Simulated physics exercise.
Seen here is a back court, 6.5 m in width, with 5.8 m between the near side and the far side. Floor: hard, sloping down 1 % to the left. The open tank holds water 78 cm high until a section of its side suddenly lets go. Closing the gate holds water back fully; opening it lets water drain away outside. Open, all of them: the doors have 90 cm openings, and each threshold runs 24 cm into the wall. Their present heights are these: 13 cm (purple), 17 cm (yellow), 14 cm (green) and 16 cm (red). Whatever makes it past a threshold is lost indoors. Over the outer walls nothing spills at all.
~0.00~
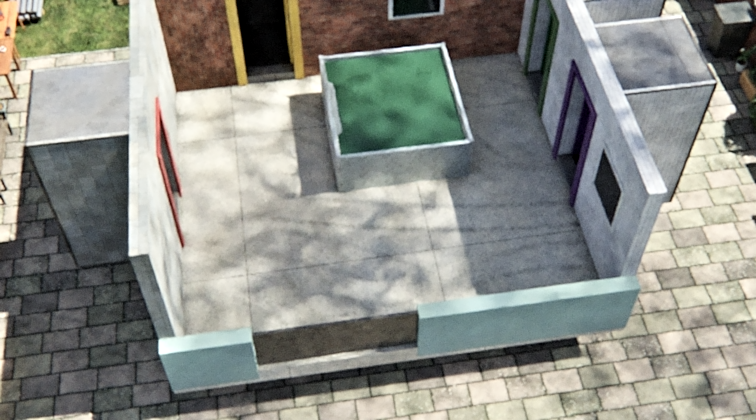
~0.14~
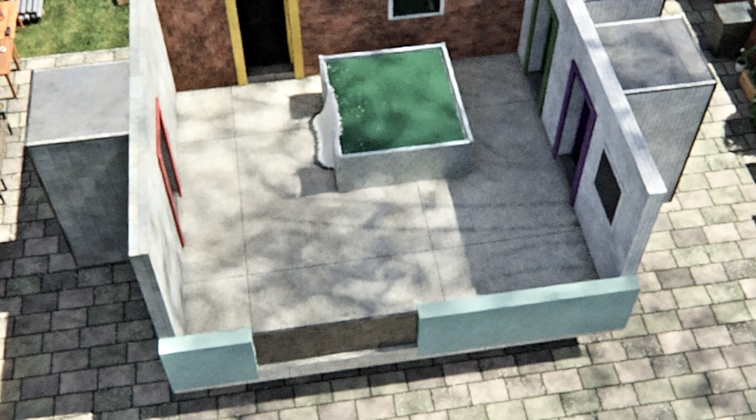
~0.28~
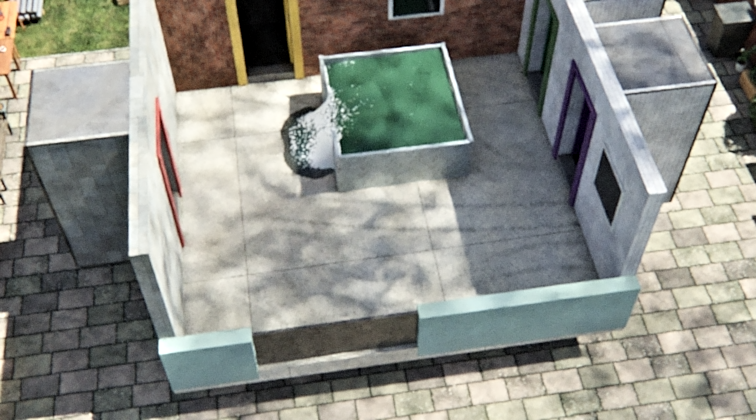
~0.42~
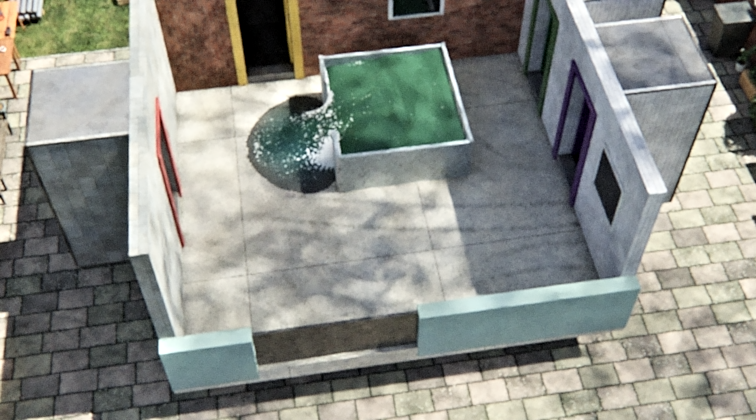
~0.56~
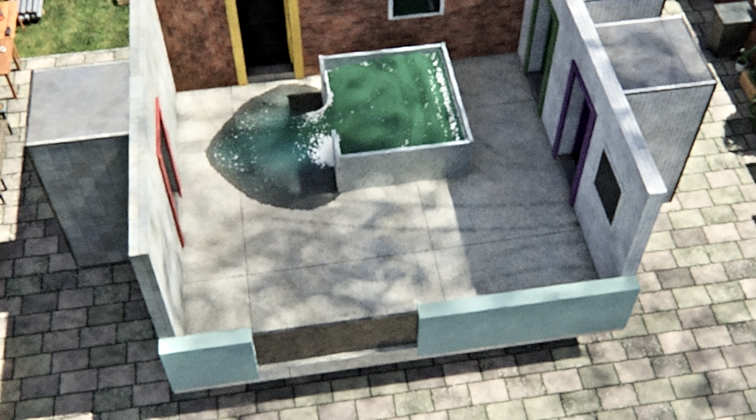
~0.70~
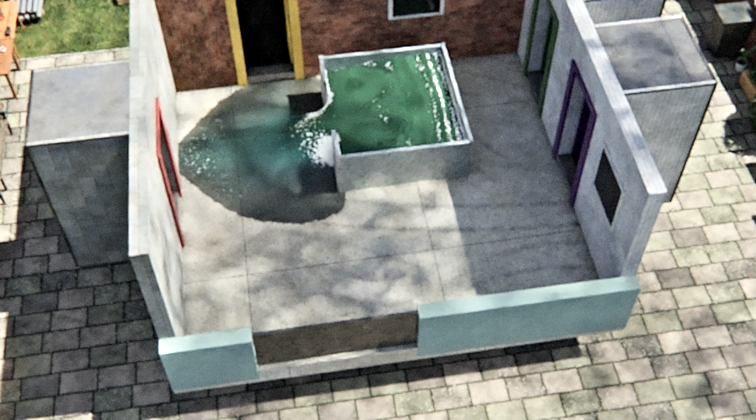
Green water bursts from the left side of a square, open-topped tank in a pale, walled courtyard, seen from high above by a camera that stays still. A red-framed opening is on the left wall, a yellow doorway in the brick back wall, purple and green ones on the right. White spray pours out, then a dark, rounded sheet spreads leftward across the floor while ripples cross the tank.
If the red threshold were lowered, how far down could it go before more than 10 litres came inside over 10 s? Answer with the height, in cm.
Down to about 28 cm.
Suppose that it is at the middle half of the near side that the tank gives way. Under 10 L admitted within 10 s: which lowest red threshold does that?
A height of around 7.0 cm.
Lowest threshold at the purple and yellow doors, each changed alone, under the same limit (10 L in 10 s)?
Some 9.0 cm for purple, some 19 cm for yellow.
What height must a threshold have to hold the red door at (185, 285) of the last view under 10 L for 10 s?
You'd want it roughly 16 cm high.
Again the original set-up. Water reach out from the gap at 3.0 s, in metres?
I make it some 5.0 m.
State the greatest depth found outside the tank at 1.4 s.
60 cm.
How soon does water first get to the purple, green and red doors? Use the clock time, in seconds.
Purple = 6.5 s, green = 5.0 s, red = 0.9 s.
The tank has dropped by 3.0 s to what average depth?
The average depth is some 36 cm.
After 1.4 s water covers 30 % of the floor, deepest (60 cm) near (177, 100); 29 cm at the red door, 6 litres in over its 16 cm threshold.
After 3.0 s water covers 40 % of the floor, deepest (34 cm) near (187, 356); 25 cm at the red door, 93 litres in over its 16 cm threshold.
After 10.0 s water covers 100 % of the floor, deepest (19 cm) near (446, 68); 13 cm at the red door, 141 litres in over its 16 cm threshold.
At the red door as built, the water arrived by 1.0 s and peaked near 31 cm at 1.6 s.
Run again over the same 10 s with other heights there, 25 litres in over 25 cm, 1 litre over 34 cm. The limit of 10 litres is kept from about 28 cm up.
